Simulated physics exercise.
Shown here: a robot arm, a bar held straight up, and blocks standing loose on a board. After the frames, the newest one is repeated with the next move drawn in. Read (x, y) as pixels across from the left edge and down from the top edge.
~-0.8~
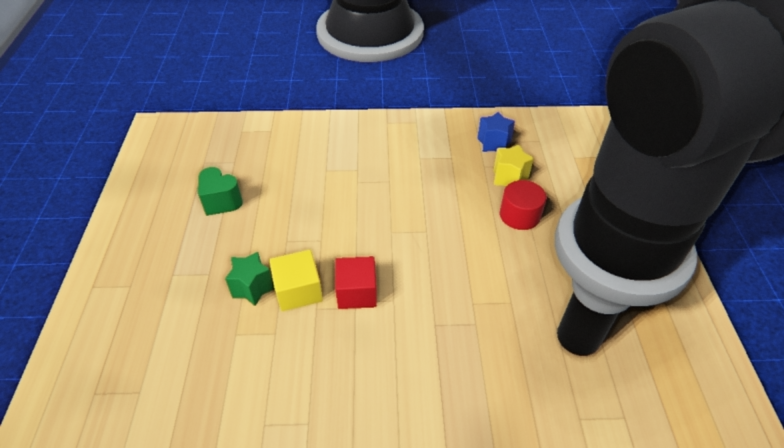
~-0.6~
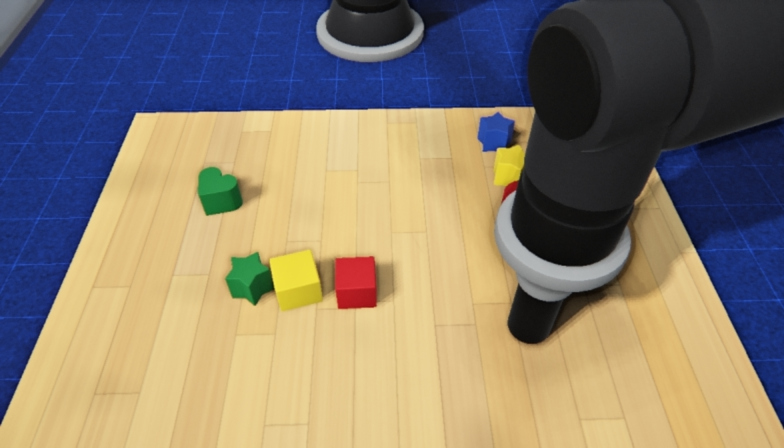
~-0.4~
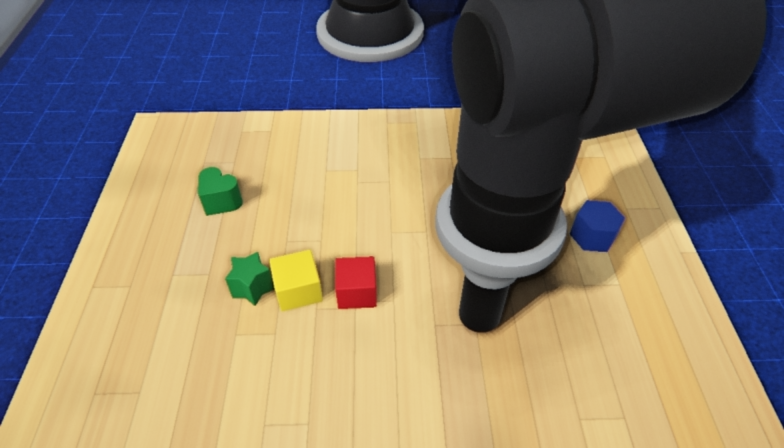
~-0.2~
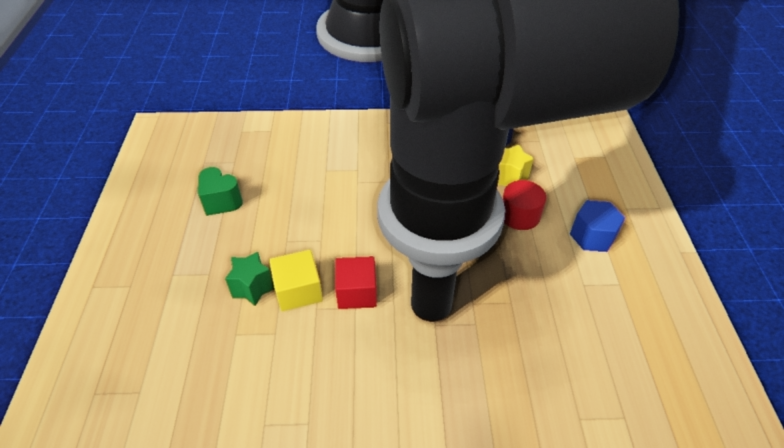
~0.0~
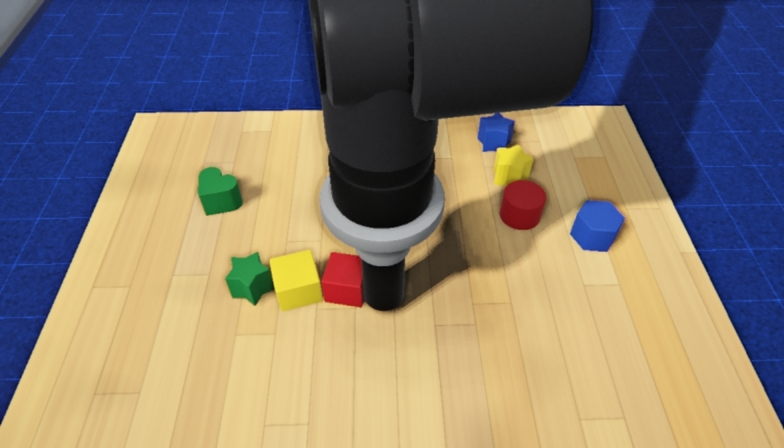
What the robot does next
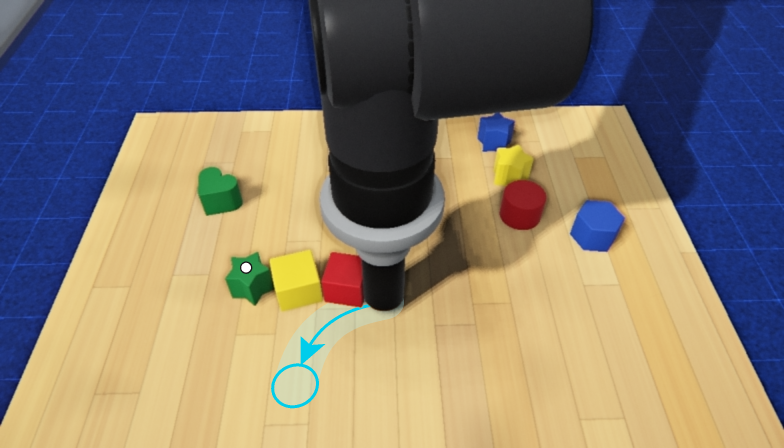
On a pale wooden board over a blue surface, a black robot arm holds a short dark bar upright at the right of several colored blocks. The arm sweeps steadily left, uncovering a blue block behind it, then the bar meets the red square and nudges it slightly left, up against the yellow one.
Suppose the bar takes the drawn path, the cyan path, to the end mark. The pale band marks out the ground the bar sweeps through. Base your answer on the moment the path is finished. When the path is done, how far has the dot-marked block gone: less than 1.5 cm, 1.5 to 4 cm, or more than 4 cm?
That one ends up 1.5 to 4 cm from where it is now.
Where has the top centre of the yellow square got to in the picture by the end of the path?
Its top middle: (259, 266).
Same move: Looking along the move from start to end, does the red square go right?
Yes, that is how it ends up.
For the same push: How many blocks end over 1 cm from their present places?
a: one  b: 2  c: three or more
The answer is c.
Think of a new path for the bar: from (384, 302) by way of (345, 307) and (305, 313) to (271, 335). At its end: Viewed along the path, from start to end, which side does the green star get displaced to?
The right.
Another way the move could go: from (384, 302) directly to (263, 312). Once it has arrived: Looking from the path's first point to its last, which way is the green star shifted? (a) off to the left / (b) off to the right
b (off to the right)
Drawn move, from (384, 302) through (343, 315) and (311, 344) to (295, 385); the dot is on the green star.
The first path, step by step. One third of the way, bar (341, 308); green star (226, 262), turned 15° anticlockwise; yellow square (266, 267), turned 45° clockwise; red square (307, 276), turned 20° clockwise.
Two thirds of the way, bar (309, 337); green star (219, 258); yellow square (259, 266), turned 60° clockwise; red square (294, 283), turned 30° clockwise.
At the end, bar (293, 379); green star (219, 258); yellow square (259, 266), turned 60° clockwise; red square (294, 283), turned 30° clockwise.
